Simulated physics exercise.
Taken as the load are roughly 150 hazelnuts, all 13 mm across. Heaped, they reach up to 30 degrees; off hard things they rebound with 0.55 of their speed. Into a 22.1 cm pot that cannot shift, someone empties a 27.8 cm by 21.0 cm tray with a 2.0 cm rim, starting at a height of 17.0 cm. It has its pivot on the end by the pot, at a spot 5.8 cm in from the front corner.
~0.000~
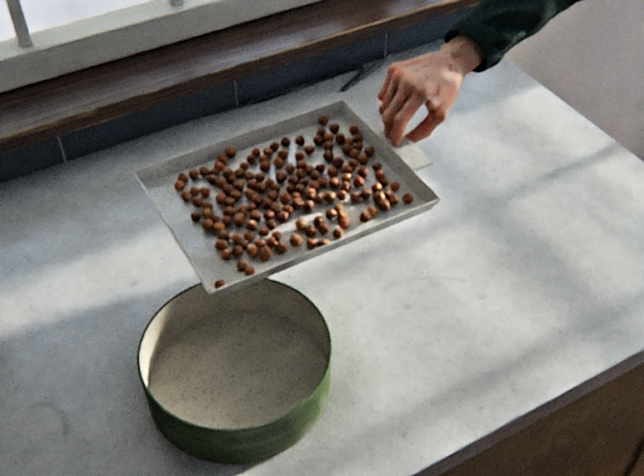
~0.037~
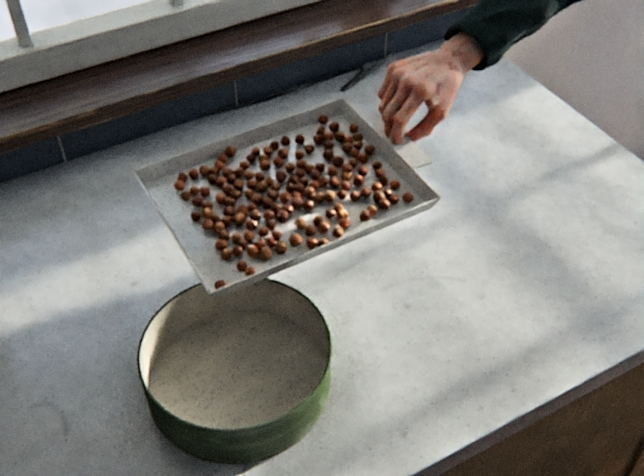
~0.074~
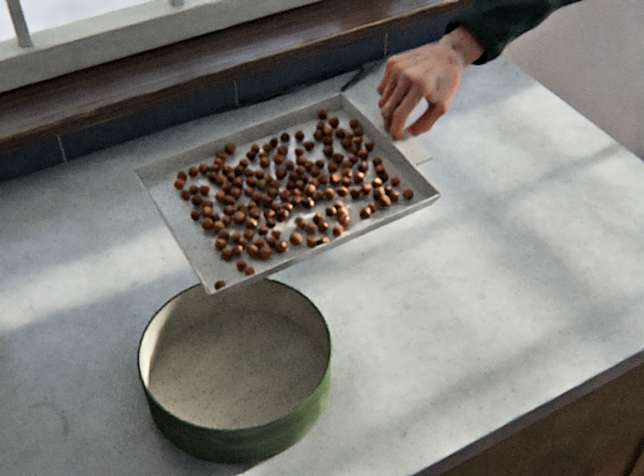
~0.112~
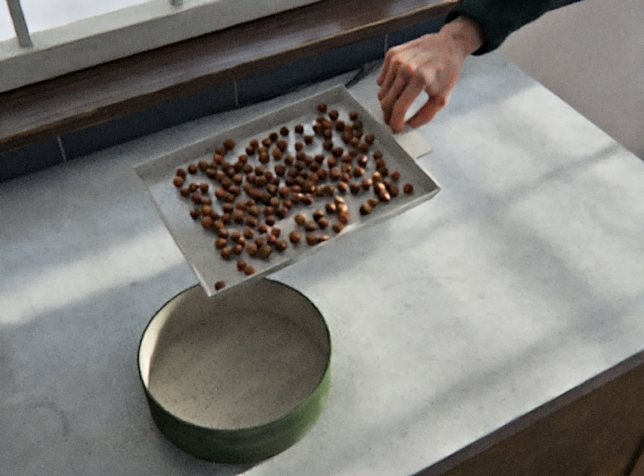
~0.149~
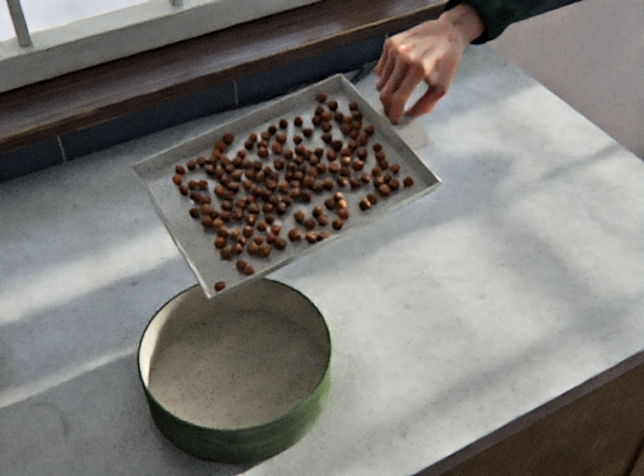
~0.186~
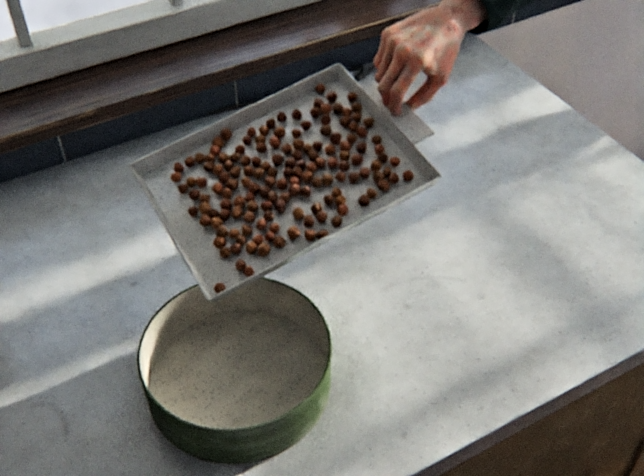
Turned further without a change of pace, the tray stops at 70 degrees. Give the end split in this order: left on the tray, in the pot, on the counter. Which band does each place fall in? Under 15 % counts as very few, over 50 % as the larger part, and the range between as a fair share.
Left on the tray: Very few. Pot: The larger part. Counter: Very few.
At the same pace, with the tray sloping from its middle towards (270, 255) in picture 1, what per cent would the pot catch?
Roughly 95 per cent.
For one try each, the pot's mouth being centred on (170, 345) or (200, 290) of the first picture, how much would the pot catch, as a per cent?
Some 90 and 25 per cent.
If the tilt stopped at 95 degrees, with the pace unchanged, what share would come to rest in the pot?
That would be around 90 percent.
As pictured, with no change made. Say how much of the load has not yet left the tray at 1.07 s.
Around 30 percent.
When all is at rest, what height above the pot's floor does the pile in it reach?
I'd say near 3.0 centimetres.
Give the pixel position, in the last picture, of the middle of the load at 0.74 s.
At that time the load is centred around (211, 238).
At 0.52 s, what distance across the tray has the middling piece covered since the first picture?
7 cm.
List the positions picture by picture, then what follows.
The first picture shows tray tilt 0 degrees, front corners at (212, 286) and (432, 197); middle of the pieces at (290, 189); pot at (235, 346).
The second picture shows tray tilt 0 degrees, front corners at (212, 286) and (432, 196); middle of the pieces at (290, 188).
The third picture shows tray tilt 2 degrees, front corners at (212, 287) and (433, 192); middle of the pieces at (290, 185).
The fourth picture shows tray tilt 5 degrees, front corners at (212, 288) and (433, 187), lowest corner left front; middle of the pieces at (290, 181).
The fifth picture shows tray tilt 8 degrees, front corners at (212, 290) and (433, 180), lowest corner left front; middle of the pieces at (289, 177).
The sixth picture shows tray tilt 11 degrees, front corners at (211, 292) and (433, 174), lowest corner left front; middle of the pieces at (288, 172); pot at (235, 346). Its pace works out near 85 degrees a second.
Then, at 0.52 s, tilt 40 degrees; the tray holds 100 %, the pot 0 %.
After 0.74 s, tilt 59 degrees; the tray holds 95 %, the pot 0 %.
After 1.07 s, tilt 70 degrees; the tray holds 30 %, the pot 45 %.
At rest (2.6 s), tray 5 %, pot 90 %, counter 5 %.
